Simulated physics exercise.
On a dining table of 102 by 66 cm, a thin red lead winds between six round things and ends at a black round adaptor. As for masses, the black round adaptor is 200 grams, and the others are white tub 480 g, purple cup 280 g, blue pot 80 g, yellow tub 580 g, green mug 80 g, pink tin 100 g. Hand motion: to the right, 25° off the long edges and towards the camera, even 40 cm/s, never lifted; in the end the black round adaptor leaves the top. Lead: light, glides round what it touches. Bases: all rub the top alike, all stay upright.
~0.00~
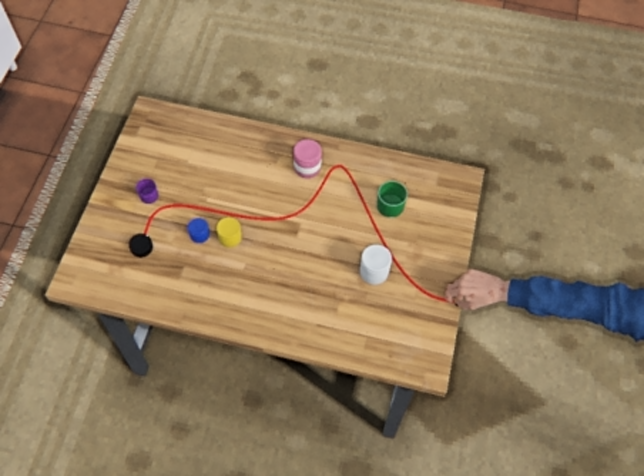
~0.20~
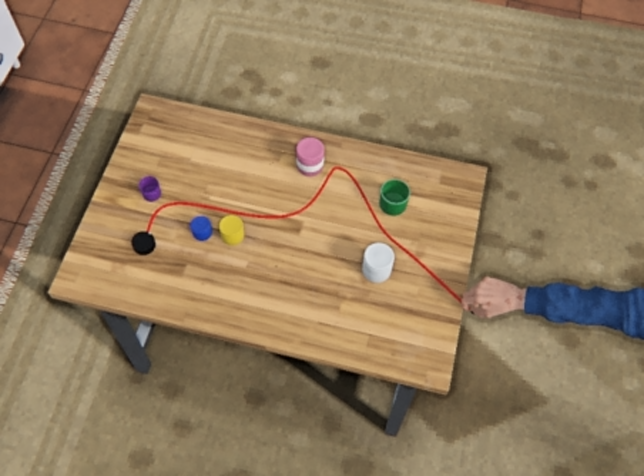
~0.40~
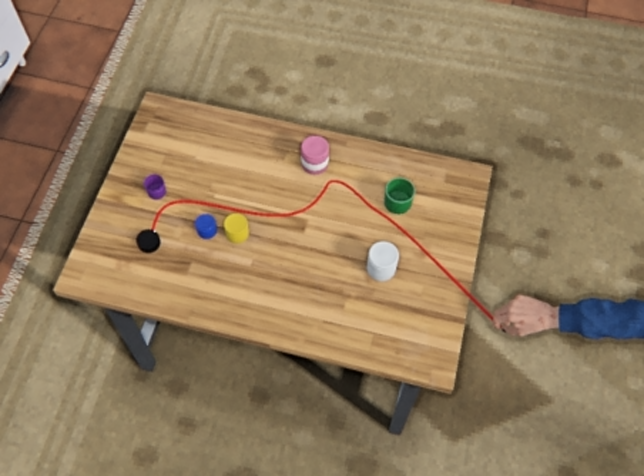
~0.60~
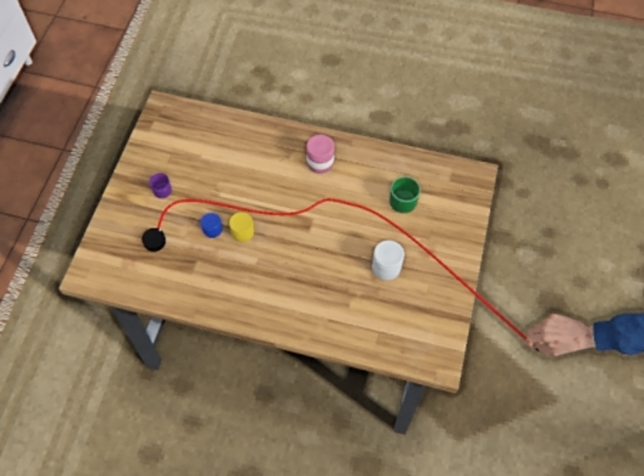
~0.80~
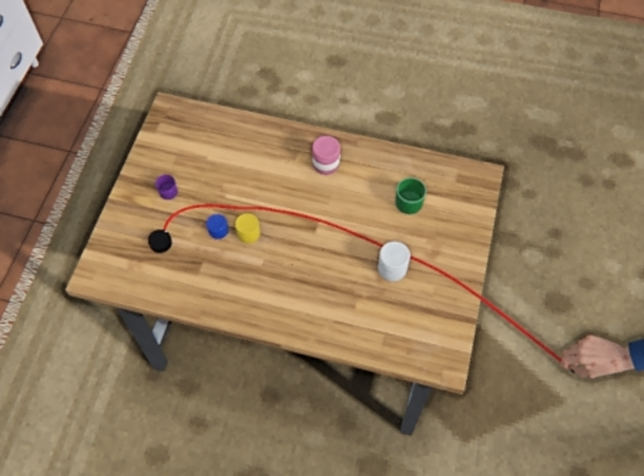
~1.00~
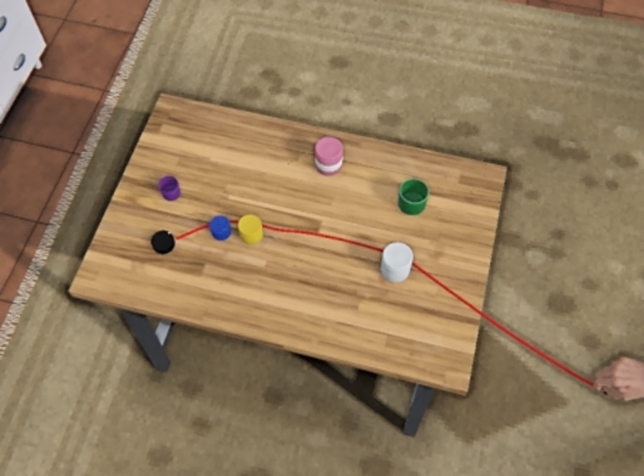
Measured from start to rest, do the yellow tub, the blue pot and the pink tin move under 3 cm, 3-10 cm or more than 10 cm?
Result: Yellow tub stays in the low band, blue pot slides into the middle band, pink tin hardly moves.
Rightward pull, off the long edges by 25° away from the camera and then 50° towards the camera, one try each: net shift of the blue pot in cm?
About 6 cm, then about 7 cm.
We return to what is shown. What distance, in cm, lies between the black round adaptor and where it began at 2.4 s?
I make it roughly 54 cm.
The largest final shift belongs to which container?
That would be the blue pot.
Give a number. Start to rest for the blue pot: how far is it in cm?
It ends some 7 cm from where it started.
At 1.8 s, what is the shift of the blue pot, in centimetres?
I'd put it at around 7 centimetres.
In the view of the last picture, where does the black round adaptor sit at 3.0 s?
It sits at about (468, 275) in pixels.
After 1.8 s the black round adaptor has slid 34 cm; shifted so far, blue pot 7 cm, yellow tub 1 cm.
After 2.4 s the black round adaptor has slid 54 cm; shifted so far, blue pot 7 cm, yellow tub 1 cm.
After 3.0 s the black round adaptor has slid 79 cm; shifted so far, blue pot 7 cm, yellow tub 1 cm.
After 3.5 s the black round adaptor is off the top; shifted so far, blue pot 7 cm at (226, 243), yellow tub 1 cm at (254, 227), pink tin 0 cm at (329, 148).
